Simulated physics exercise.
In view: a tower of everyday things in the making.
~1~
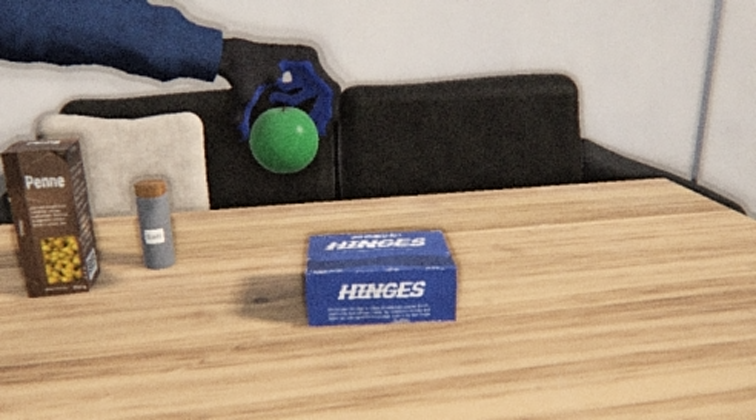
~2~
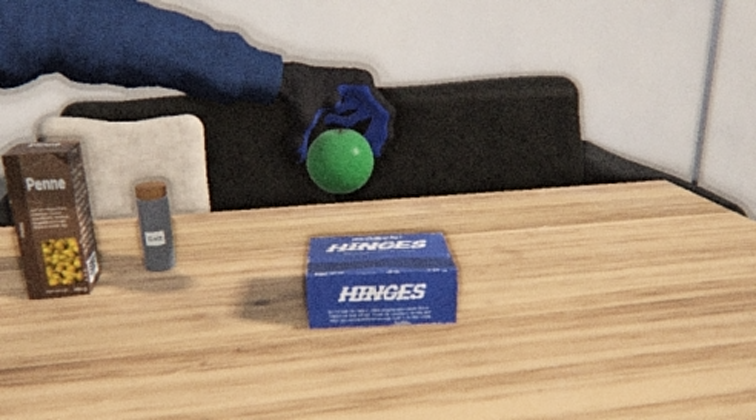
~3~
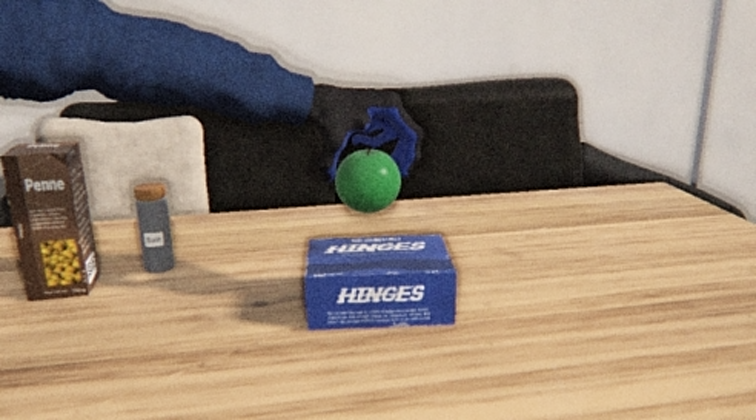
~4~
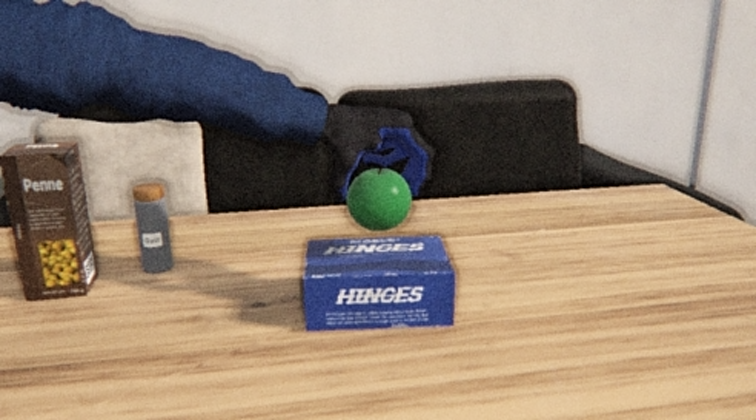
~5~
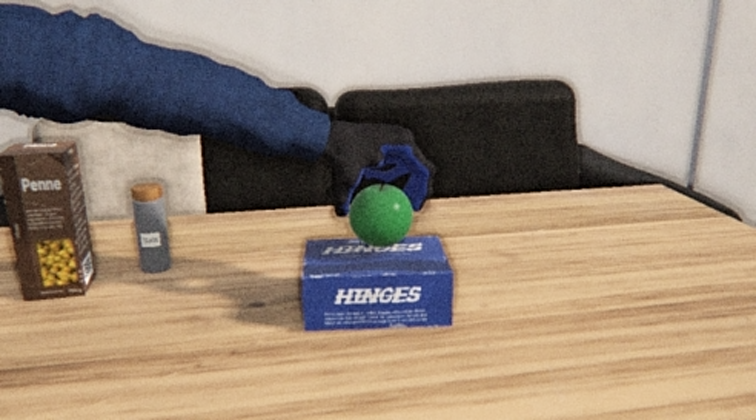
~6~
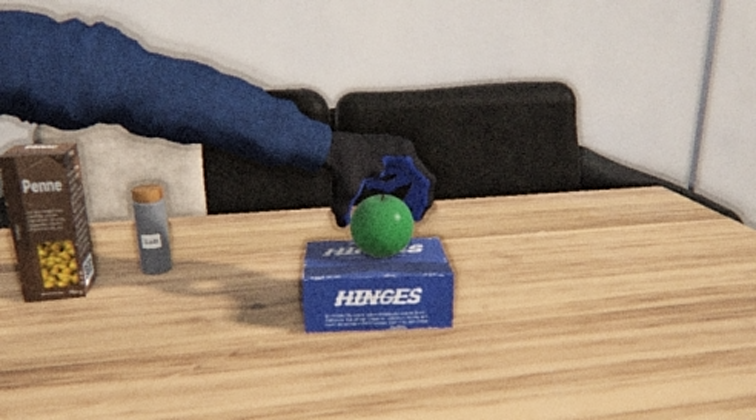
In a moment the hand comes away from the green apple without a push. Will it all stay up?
Here the pile holds.
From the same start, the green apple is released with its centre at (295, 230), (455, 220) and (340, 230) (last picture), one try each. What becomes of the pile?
In the first case it comes apart; in the second case it loses its balance; in the third case it holds.
Then, 0.50 s later than the last frame, all is still.
Then, 1.30 s later than the last frame, green apple resting near (382, 226).
When it is over, all 4 as before. End places, in pixels of the last picture, green apple near (382, 226). The pile keeps its balance.
